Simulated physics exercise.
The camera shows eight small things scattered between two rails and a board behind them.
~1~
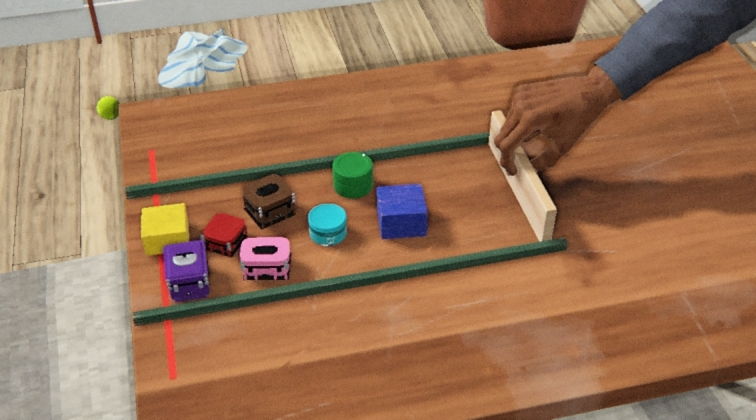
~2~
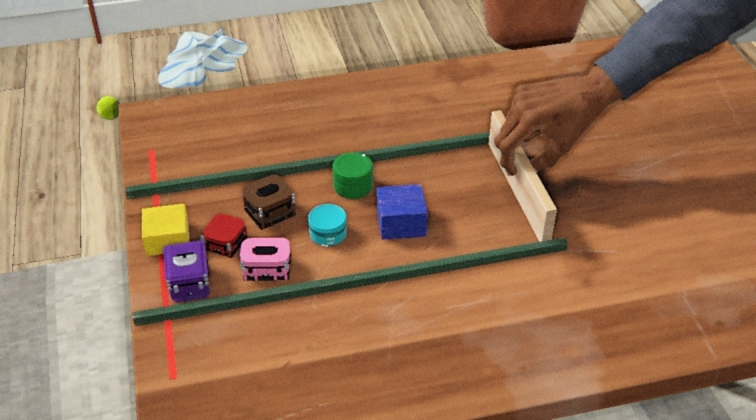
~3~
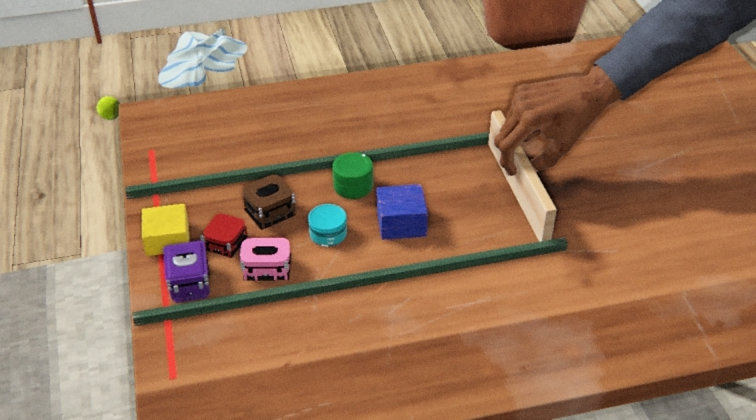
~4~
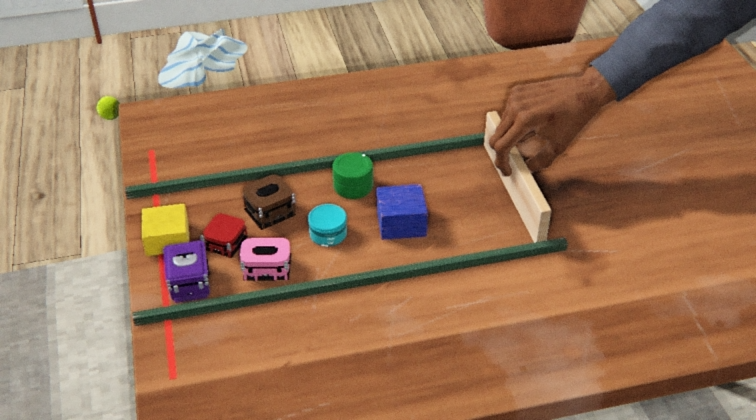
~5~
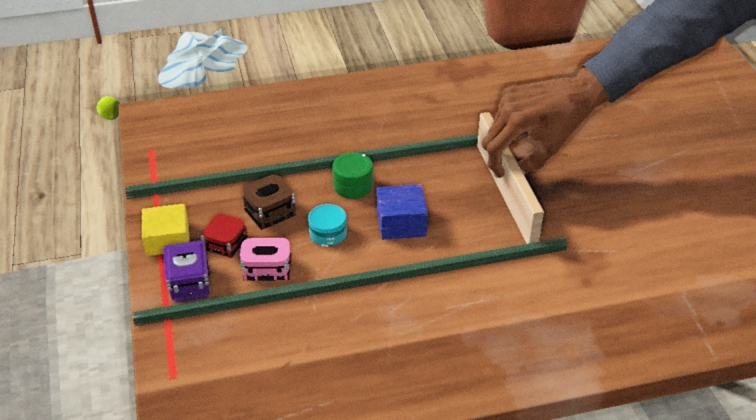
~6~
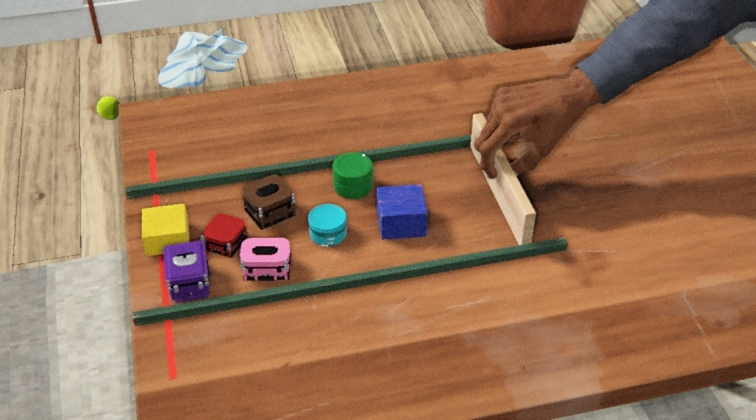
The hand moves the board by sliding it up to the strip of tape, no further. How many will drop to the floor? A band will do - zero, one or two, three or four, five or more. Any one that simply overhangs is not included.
Off the edge will go five or more.
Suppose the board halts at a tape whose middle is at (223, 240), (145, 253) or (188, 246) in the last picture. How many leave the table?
2, 8, 4.
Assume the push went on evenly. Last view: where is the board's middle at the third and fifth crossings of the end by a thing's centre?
It sits near (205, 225), and then near (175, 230).
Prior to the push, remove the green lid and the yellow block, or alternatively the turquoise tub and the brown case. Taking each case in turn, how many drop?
Count: 4 (first case); 4 (second).
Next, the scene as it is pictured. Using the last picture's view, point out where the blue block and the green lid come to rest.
Final spots - blue block (136, 257), green lid (135, 201).
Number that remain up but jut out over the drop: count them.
My count gives 3.
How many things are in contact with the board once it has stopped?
It's 3.
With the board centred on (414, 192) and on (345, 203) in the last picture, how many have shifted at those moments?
First 1, after that 3.
Soon after, none off yet; yellow block at rest near (166, 229); purple case at rest near (187, 272); red case at rest near (225, 236).
In the end, the number that fall off is five or more; gone, turquoise tub, brown case, red case, purple case and yellow block.
